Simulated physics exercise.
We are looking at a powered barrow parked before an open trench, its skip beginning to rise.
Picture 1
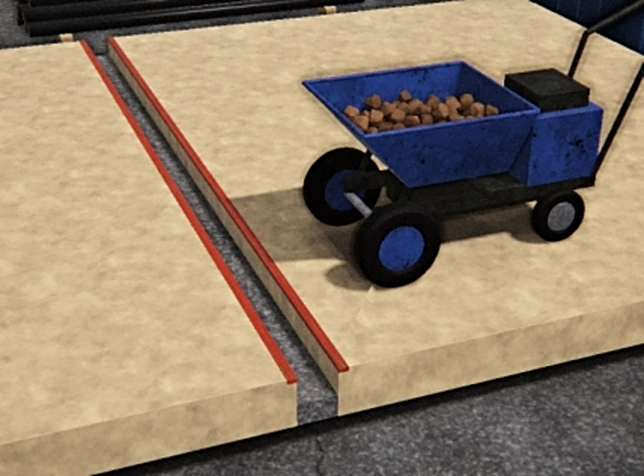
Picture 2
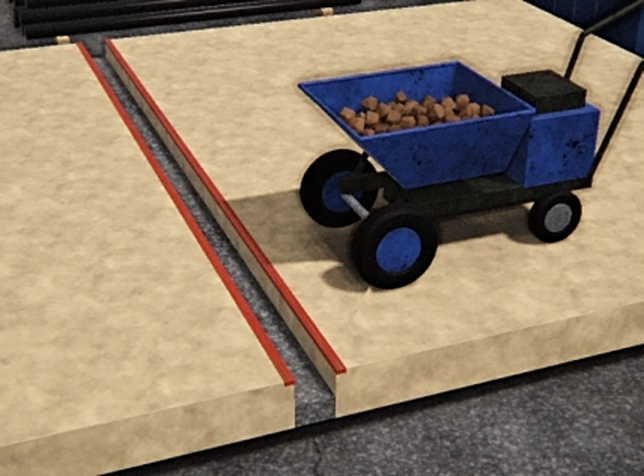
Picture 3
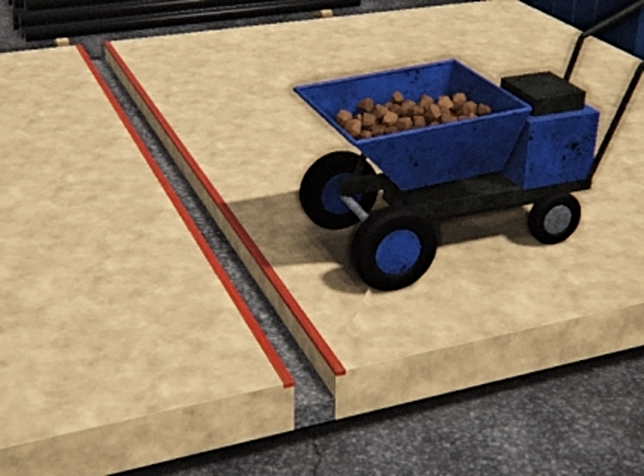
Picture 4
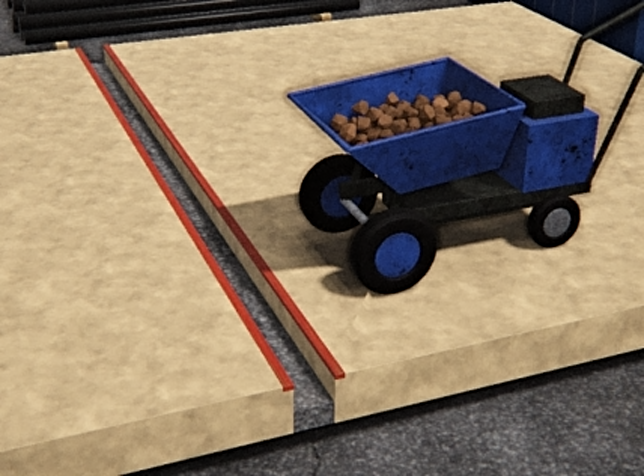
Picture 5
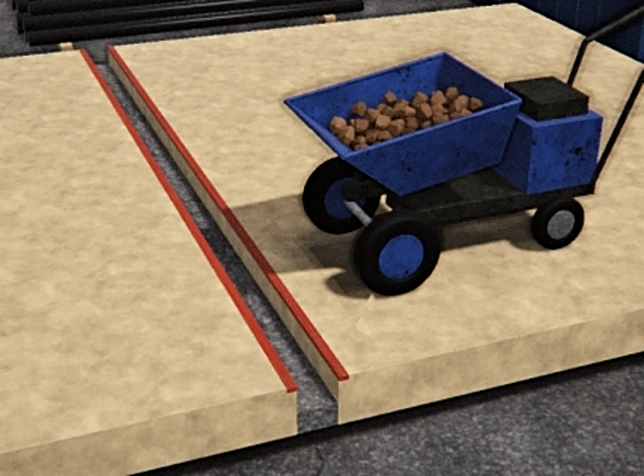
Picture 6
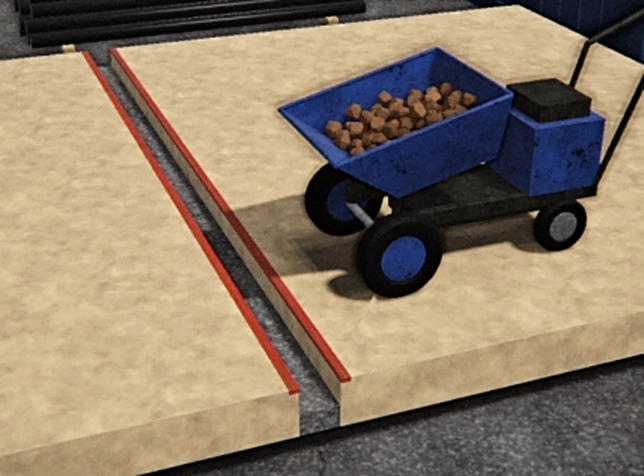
The blue skip of a small wheeled barrow, loaded with brown lumps, sat level at first and then tilted slightly forward to the left, while its wheels stayed parked beside a narrow, red-edged trench.
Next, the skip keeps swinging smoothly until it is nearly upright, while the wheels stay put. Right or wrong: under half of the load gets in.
Right.
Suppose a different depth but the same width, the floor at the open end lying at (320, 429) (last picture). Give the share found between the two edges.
It works out to some 30 per cent.
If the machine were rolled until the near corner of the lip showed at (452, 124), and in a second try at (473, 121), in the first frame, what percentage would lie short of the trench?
Roughly 60 and 60 percent respectively.
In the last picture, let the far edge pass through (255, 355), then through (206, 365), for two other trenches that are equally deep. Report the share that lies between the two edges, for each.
In order: Near 50, then 100 percent.
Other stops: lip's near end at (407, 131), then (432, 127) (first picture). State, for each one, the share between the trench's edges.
You'd get 50 in a hundred the first time and 50 in a hundred the second.
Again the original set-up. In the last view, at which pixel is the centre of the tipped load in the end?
At about (215, 286), give or take.
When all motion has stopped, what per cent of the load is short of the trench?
I'd estimate about 0 per cent of the load.
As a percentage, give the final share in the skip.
It ends up near 0 per cent.
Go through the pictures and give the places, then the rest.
In the first frame, lip of the skip near (364, 137), level; top of the load near (440, 112), clay clods; first edge of the trench near (318, 331); far edge near (269, 341), the trench under half as wide as the skip, and about half as deep as wide.
In the second frame, lip of the skip near (359, 140), level; top of the load near (436, 113).
In the third frame, lip of the skip near (355, 144), tipped barely; top of the load near (441, 121).
In the fourth frame, lip of the skip near (348, 151), tipped a little; top of the load near (436, 121).
In the fifth frame, lip of the skip near (344, 157), tipped a little; top of the load near (439, 120).
In the sixth frame, lip of the skip near (336, 166), tipped a little; top of the load near (444, 121); first edge of the trench near (320, 341); far edge near (271, 351).
Shortly afterwards, skip tipped steeply; the whole lot in the skip.
Next, skip tipped steeply; the bulk in the skip; only a few in or heaped over the trench; a little beyond it; only a few falling.
Some moments later, skip tipped right over; a little in the skip; near a quarter in or heaped over the trench; near two thirds beyond it.
In the end, skip tipped right over; only a few in the skip; near a third in or heaped over the trench; near two thirds beyond it.
